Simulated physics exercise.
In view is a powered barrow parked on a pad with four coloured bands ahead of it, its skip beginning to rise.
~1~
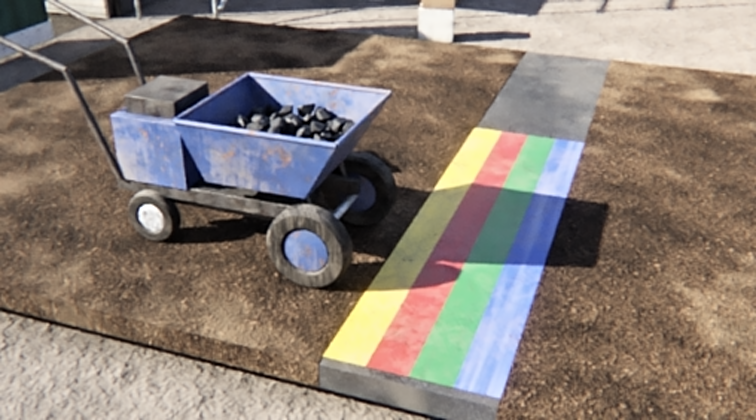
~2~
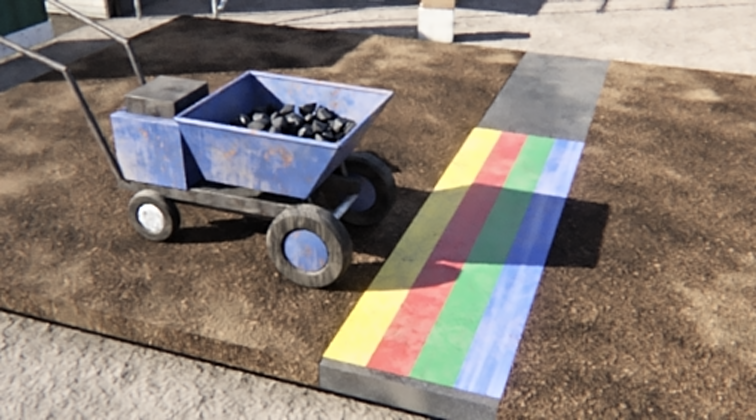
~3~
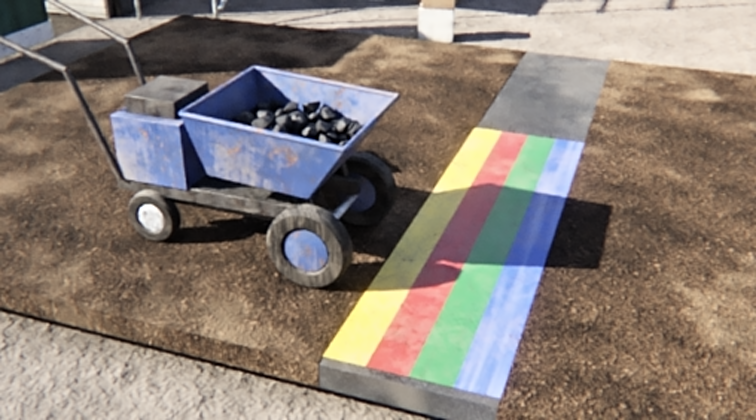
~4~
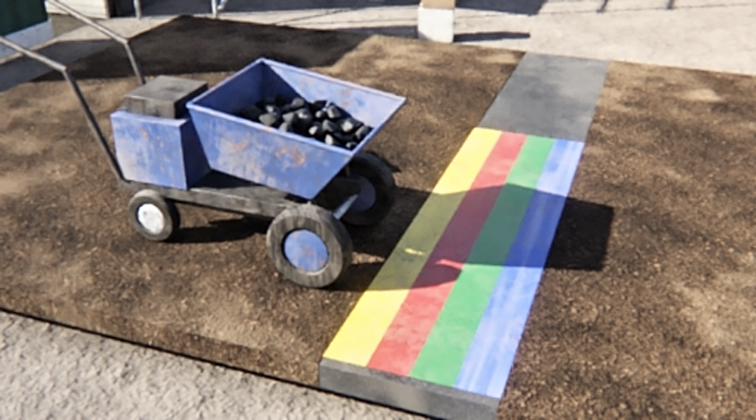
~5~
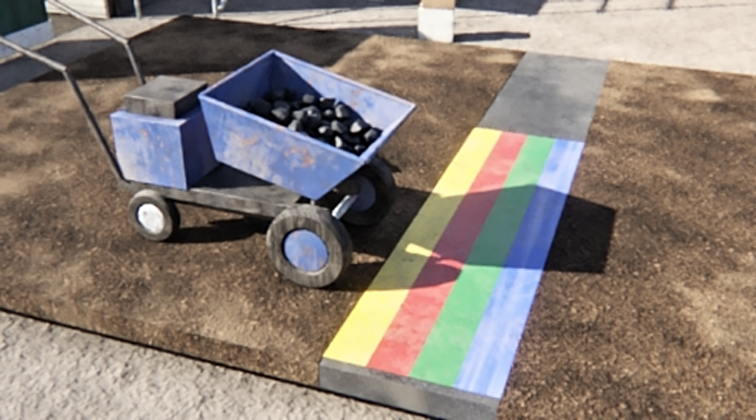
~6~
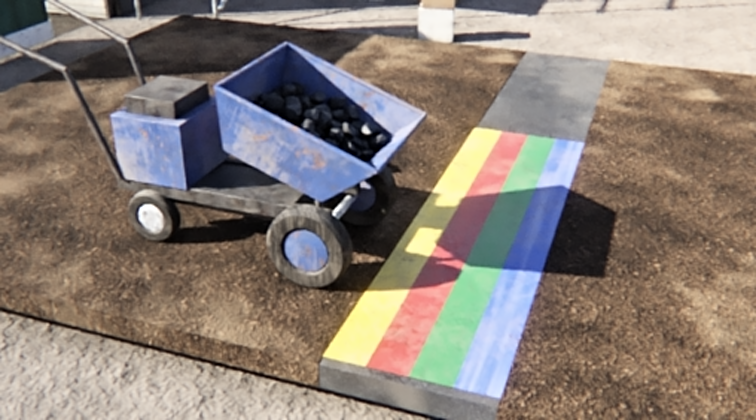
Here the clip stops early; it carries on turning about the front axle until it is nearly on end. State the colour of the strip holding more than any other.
It is green.
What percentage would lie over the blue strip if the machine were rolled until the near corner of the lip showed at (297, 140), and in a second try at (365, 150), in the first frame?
About 10 percent at the first place and about 30 percent at the second.
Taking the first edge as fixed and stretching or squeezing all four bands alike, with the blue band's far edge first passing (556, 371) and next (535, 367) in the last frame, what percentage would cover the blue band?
About 10 % and 10 %.
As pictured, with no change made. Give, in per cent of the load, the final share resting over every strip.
Percentages: Yellow 0, red 20, green 30, blue 20.
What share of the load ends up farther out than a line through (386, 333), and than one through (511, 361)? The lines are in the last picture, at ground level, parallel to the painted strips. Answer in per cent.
Around 80 per cent for the first, around 10 per cent for the second.
Just after the last frame, skip tipped steeply; every one in the skip.
A moment on, skip tipped right over; almost all in the skip; just a few over the red strip; about a tenth over the green strip.
Further on, skip tipped right over; roughly half in the skip; about a tenth over the red strip; roughly a third over the green strip; about a tenth over the blue strip; about a tenth off the paint.
When it is over, skip tipped right over; roughly a quarter in the skip; not one over the yellow strip; roughly a quarter over the red strip; roughly a third over the green strip; roughly a quarter over the blue strip; about a tenth off the paint.
